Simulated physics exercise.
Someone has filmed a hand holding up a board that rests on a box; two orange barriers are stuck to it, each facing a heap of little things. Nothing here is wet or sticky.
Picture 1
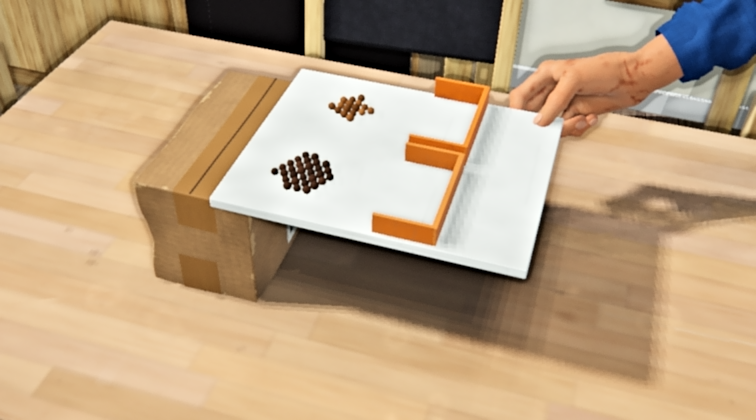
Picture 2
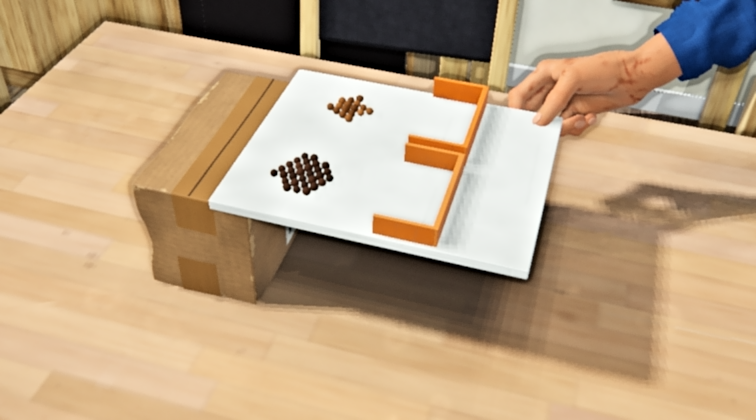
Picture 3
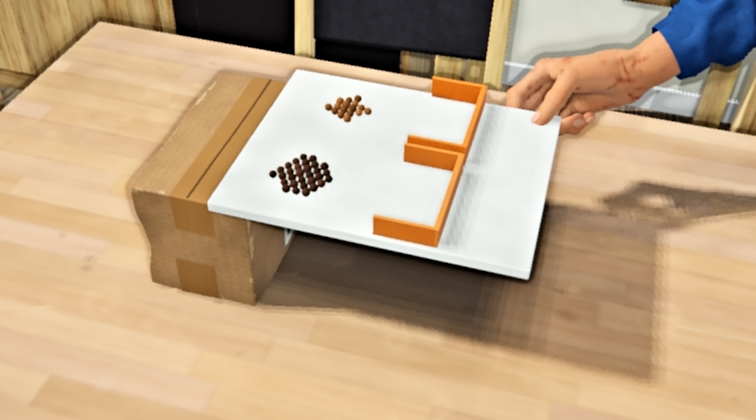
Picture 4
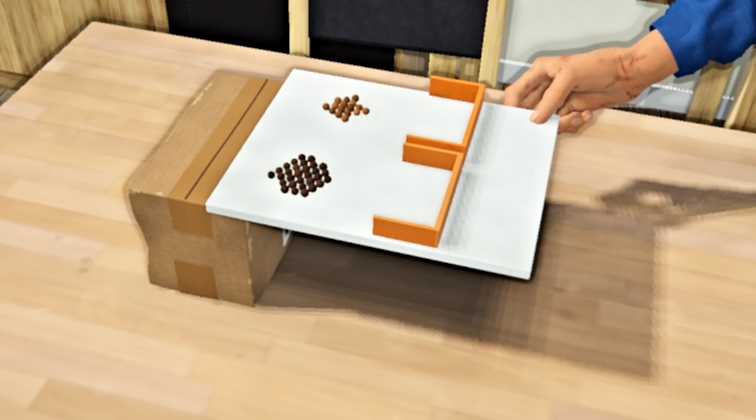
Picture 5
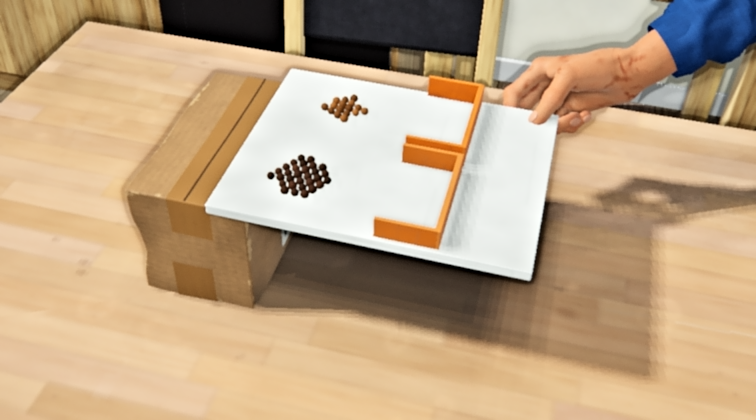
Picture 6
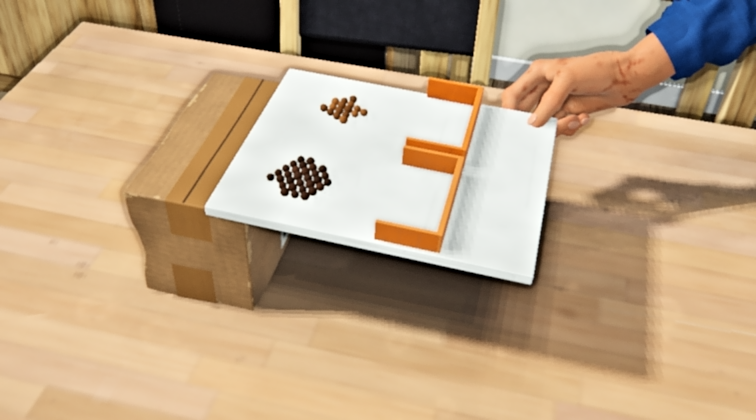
On a wooden tabletop, a hand at the right holds a white board resting on a cardboard box, with two small heaps of brown pieces facing orange barriers; the board stays almost still, its held end dipping very slightly.
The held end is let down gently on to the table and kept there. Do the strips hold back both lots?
In the end the front lot halts at the strip, and the back lot halts at the strip.
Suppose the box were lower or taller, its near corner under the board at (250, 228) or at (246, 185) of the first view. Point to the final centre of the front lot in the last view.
At about (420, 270), and at (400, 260).
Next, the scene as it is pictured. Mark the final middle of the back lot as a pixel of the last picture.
Roughly at (440, 194).
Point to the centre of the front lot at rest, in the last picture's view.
Near (411, 264).
Then, 0.61 s after the last picture, board sloping at 13°; front lot on its way down; back lot on its way down.
Then, 1.26 s after the last picture, board sloping at 25°; front lot has reached its bar; back lot has reached its bar.
Then, 2.03 s after the last picture, board resting at 31°; front lot has reached its bar; back lot has reached its bar.
At rest, board resting at 31°; front lot gathered behind its bar; back lot gathered behind its bar.
